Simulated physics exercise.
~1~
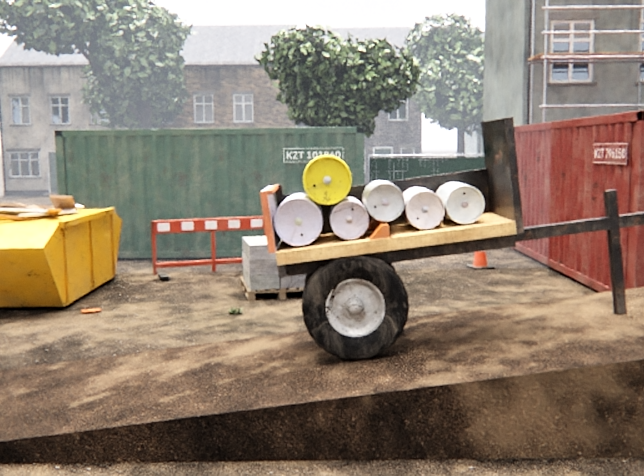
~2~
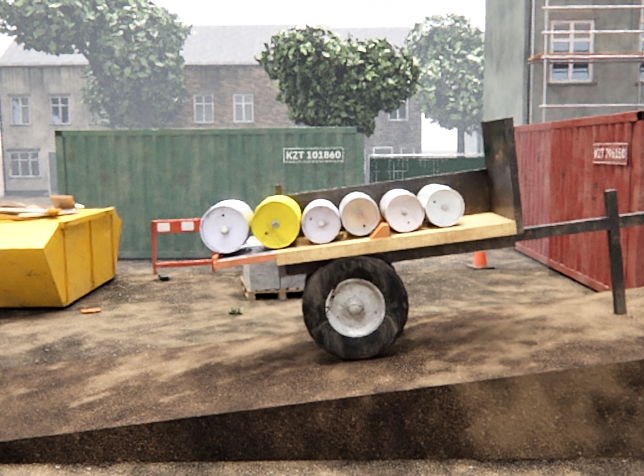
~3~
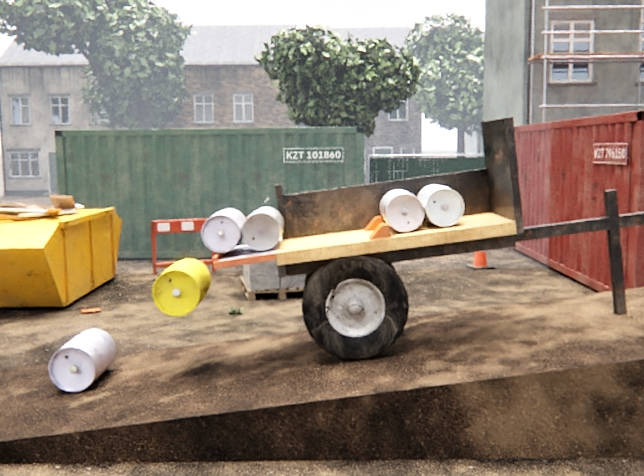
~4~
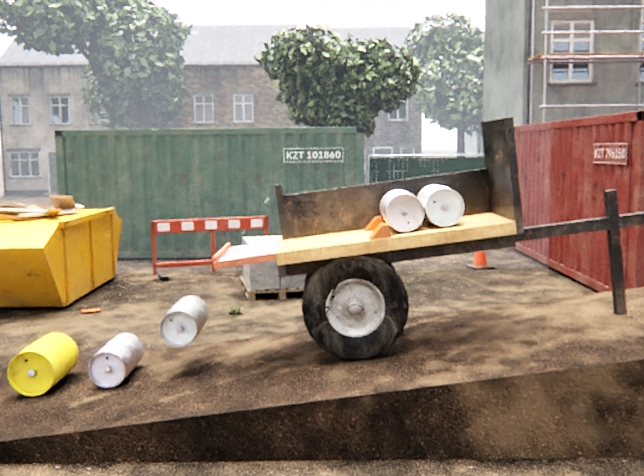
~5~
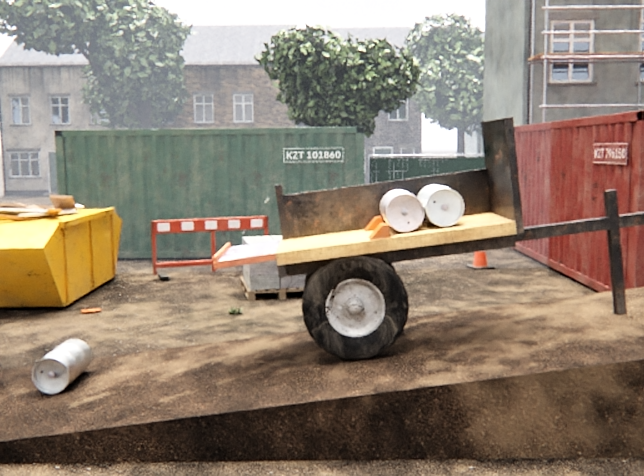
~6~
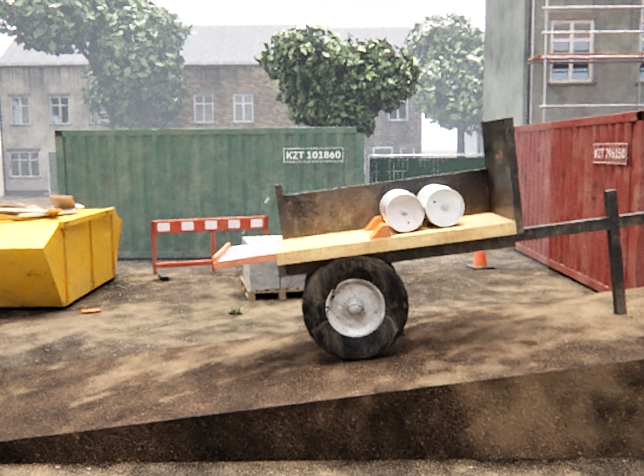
At first, six drums lie end-on in a sloping trailer in a yard, five of them white and a yellow one perched on top of the others, held in by an upright tailgate at the left. The tailgate drops open, and the drums spread into a row, with a white one leading and the yellow one just behind it on the lowered gate. The leading white drum falls to the ground, and the yellow one drops off after it. Two more white drums follow, rolling away down the slope to the left. At the end, two white drums remain on the bed, resting against the orange chock.
